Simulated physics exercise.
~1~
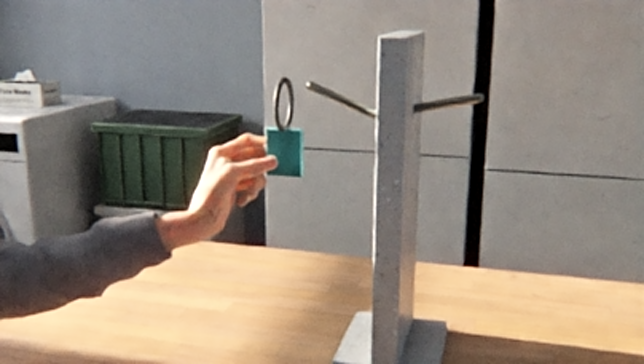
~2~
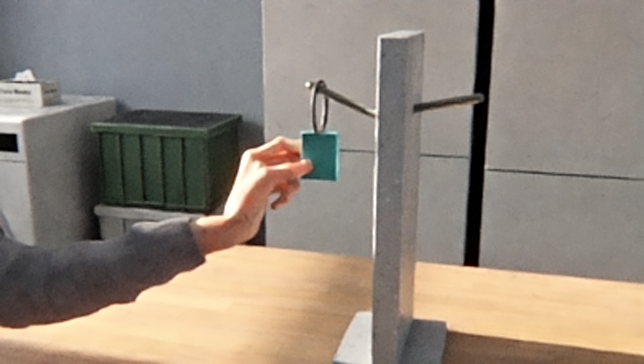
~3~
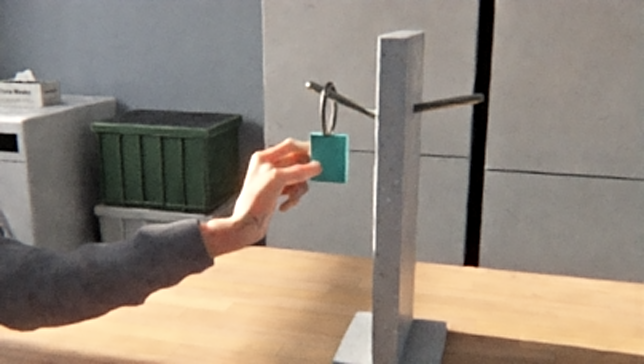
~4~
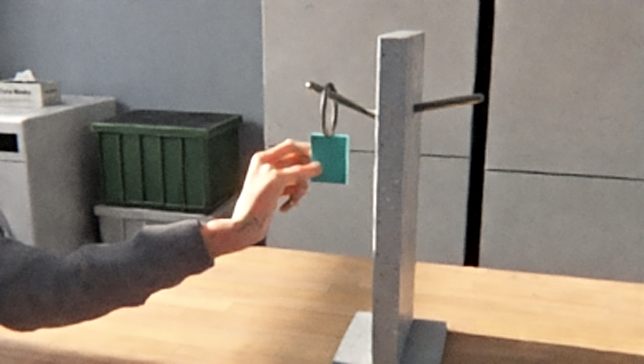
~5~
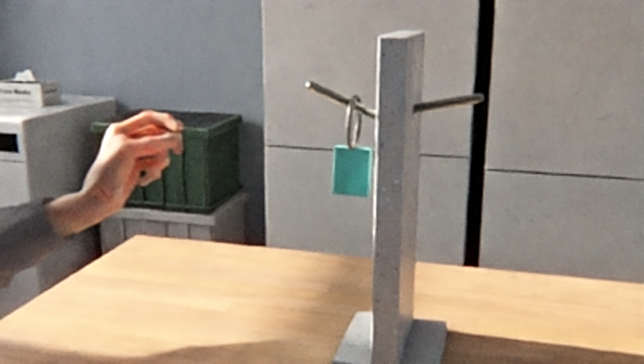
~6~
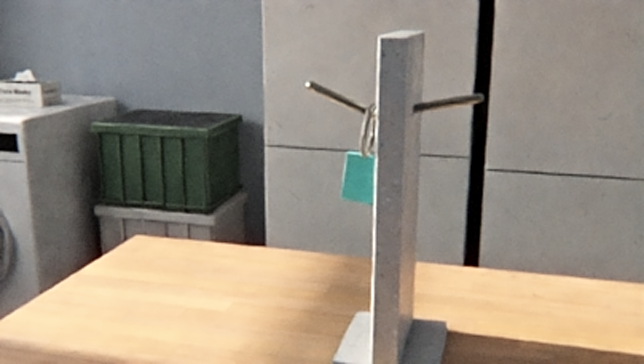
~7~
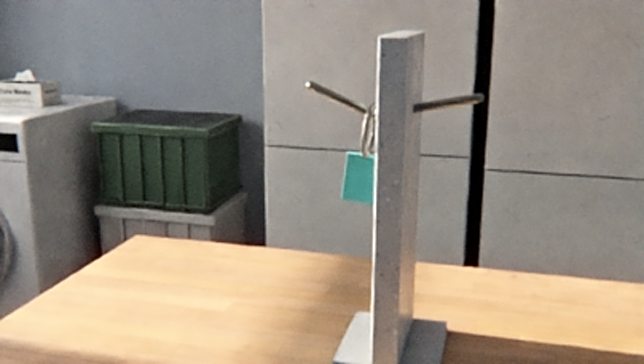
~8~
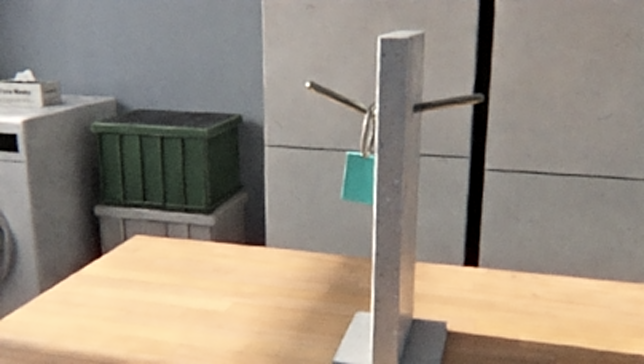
A hand hooking a turquoise tag by its ring onto a grey stand's peg, then withdrawing as it slides inward and hangs still.
